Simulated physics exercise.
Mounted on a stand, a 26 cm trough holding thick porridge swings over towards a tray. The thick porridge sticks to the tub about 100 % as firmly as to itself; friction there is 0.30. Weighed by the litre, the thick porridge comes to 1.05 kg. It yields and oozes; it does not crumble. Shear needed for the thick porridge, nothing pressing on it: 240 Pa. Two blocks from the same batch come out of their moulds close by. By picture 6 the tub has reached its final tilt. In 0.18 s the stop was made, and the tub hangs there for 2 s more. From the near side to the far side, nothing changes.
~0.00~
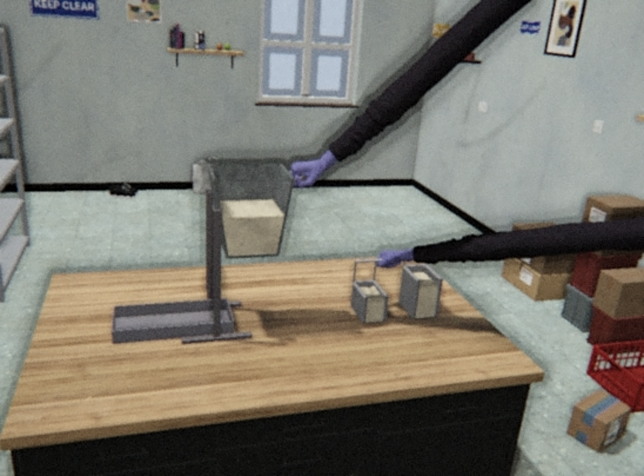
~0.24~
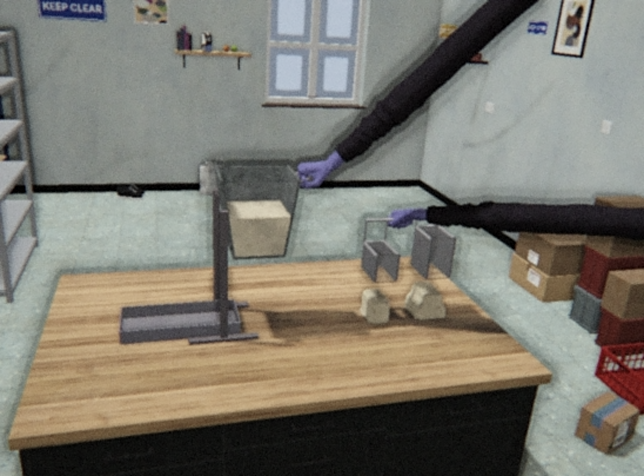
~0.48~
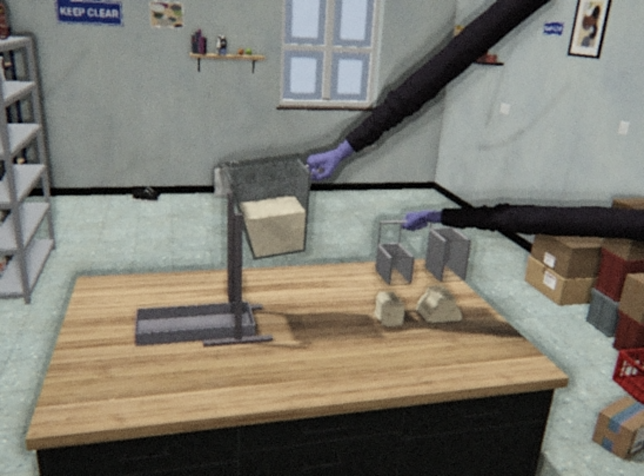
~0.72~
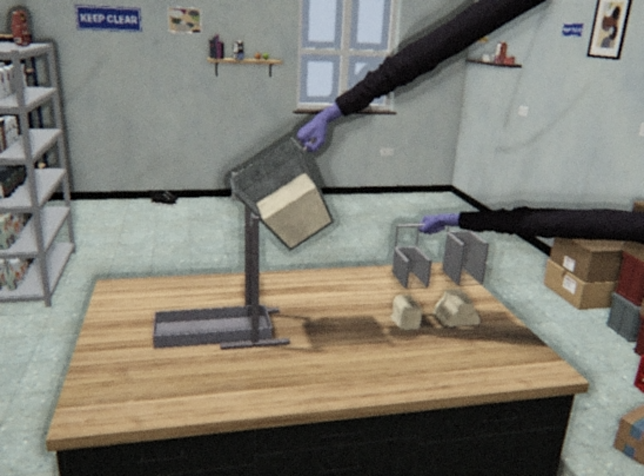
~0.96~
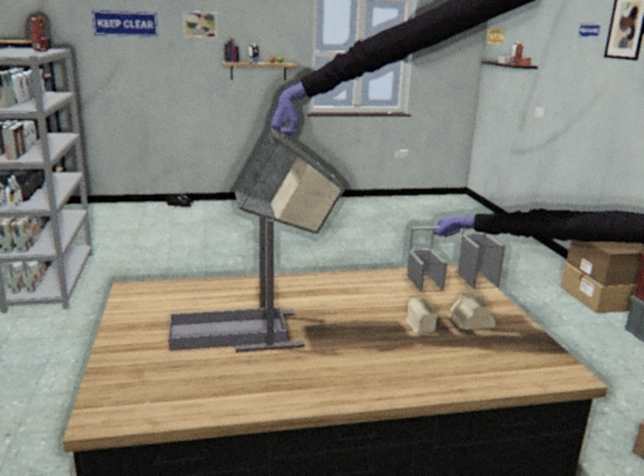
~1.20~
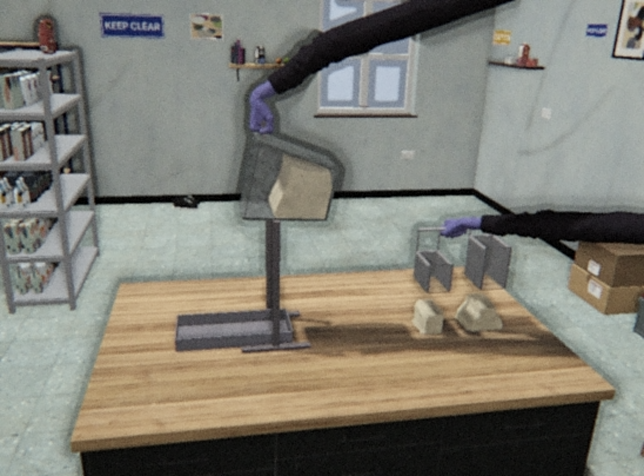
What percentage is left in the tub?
About 100 %.
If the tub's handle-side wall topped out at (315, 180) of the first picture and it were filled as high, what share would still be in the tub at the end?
Roughly 75 %.
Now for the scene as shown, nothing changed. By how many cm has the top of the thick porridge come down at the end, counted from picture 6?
Roughly 4 cm.
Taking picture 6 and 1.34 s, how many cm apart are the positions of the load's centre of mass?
About 3 cm.
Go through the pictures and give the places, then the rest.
In the first frame, handle-side rim at (292, 179), tilt 0 degrees; top of the thick porridge at (236, 217); blocks stand 8.8 cm, 14 cm (left to right).
In the second frame, handle-side rim at (298, 180), tilt 0 degrees; top of the thick porridge at (242, 218); blocks stand 8.5 cm, 11 cm (left to right).
In the third frame, handle-side rim at (308, 173), tilt 7 degrees; top of the thick porridge at (301, 212); blocks stand 8.5 cm, 9.9 cm (left to right).
In the fourth frame, handle-side rim at (300, 150), tilt 34 degrees; top of the thick porridge at (313, 188); blocks stand 8.5 cm, 9.9 cm (left to right).
In the fifth frame, handle-side rim at (278, 140), tilt 61 degrees; top of the thick porridge at (311, 167); blocks stand 8.5 cm, 9.9 cm (left to right).
In the sixth frame, handle-side rim at (258, 143), tilt 78 degrees; top of the thick porridge at (294, 167); blocks stand 8.5 cm, 9.9 cm (left to right).
After 1.34 s, the tub is at 78 degrees and holds 100 %.
After 1.51 s, the tub is at 78 degrees and holds 100 %.
After 1.68 s, the tub is at 78 degrees and holds 100 %.
After 1.85 s, the tub is at 78 degrees and holds 100 %.
After 3.20 s, at the end, the tub is at 78 degrees and holds 100 %.
